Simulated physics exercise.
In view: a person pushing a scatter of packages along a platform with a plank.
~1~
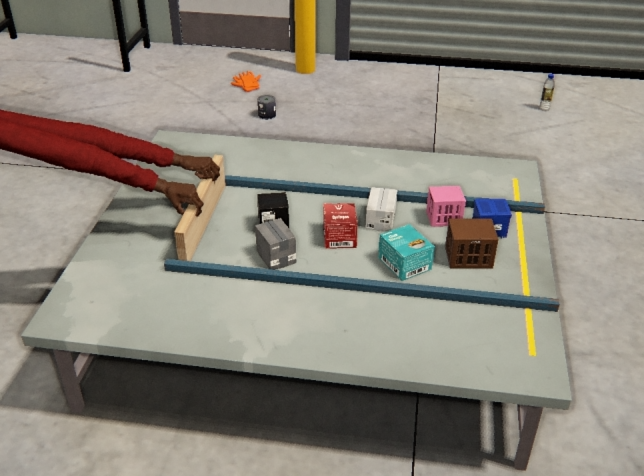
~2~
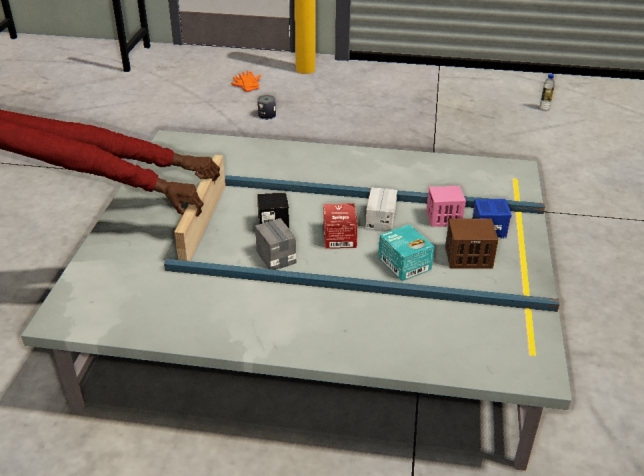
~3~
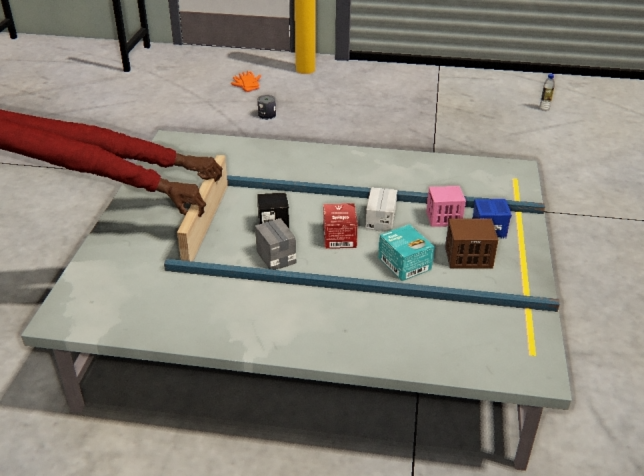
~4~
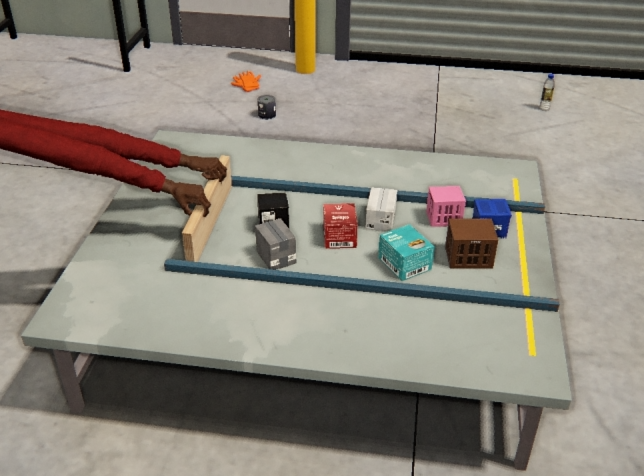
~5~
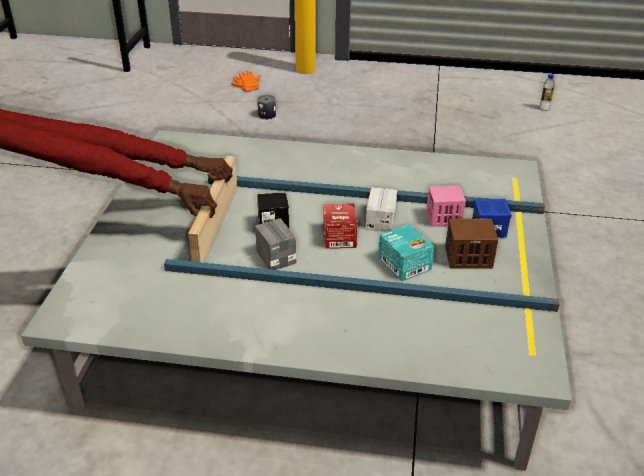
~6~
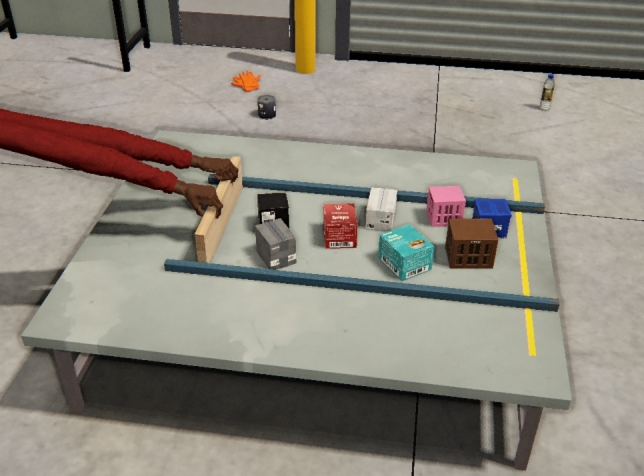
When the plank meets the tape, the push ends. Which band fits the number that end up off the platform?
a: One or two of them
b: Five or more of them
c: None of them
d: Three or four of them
b.
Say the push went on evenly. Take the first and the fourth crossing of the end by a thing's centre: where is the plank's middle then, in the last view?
About (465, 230) and about (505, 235).
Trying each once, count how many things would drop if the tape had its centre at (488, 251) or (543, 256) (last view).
Counts per try: 2; 8.
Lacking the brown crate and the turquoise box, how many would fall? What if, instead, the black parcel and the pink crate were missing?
Going first to second: 3 and 3.
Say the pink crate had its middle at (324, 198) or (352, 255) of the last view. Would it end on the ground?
Place by place, it stays put; slips off.
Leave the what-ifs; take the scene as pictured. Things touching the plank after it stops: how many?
The figure is 3.
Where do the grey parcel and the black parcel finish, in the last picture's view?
Roughly (544, 277), and the other roughly (541, 244).
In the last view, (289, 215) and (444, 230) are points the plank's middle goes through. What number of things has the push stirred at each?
2 at one spot and 8 at the other.
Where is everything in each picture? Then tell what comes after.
The first frame shows blue tote (491, 219); brown crate (471, 243); pink crate (446, 206); plank (202, 207); tape (523, 254).
The second frame shows brown crate (471, 244); turquoise box (406, 252).
The third frame shows pink crate (446, 206); red box (340, 226).
The fourth frame shows blue tote (491, 219); grey parcel (276, 245).
The fifth frame shows brown crate (471, 244); black parcel (273, 214).
The sixth frame shows blue tote (491, 219); brown crate (471, 244); pink crate (446, 206); plank (221, 209); tape (523, 254).
A little later, none off yet; blue tote at rest near (491, 219); brown crate at rest near (471, 244); pink crate at rest near (446, 206).
When it is over, the number that fall off is five or more; down, red box, turquoise box, pink crate, brown crate and blue tote.
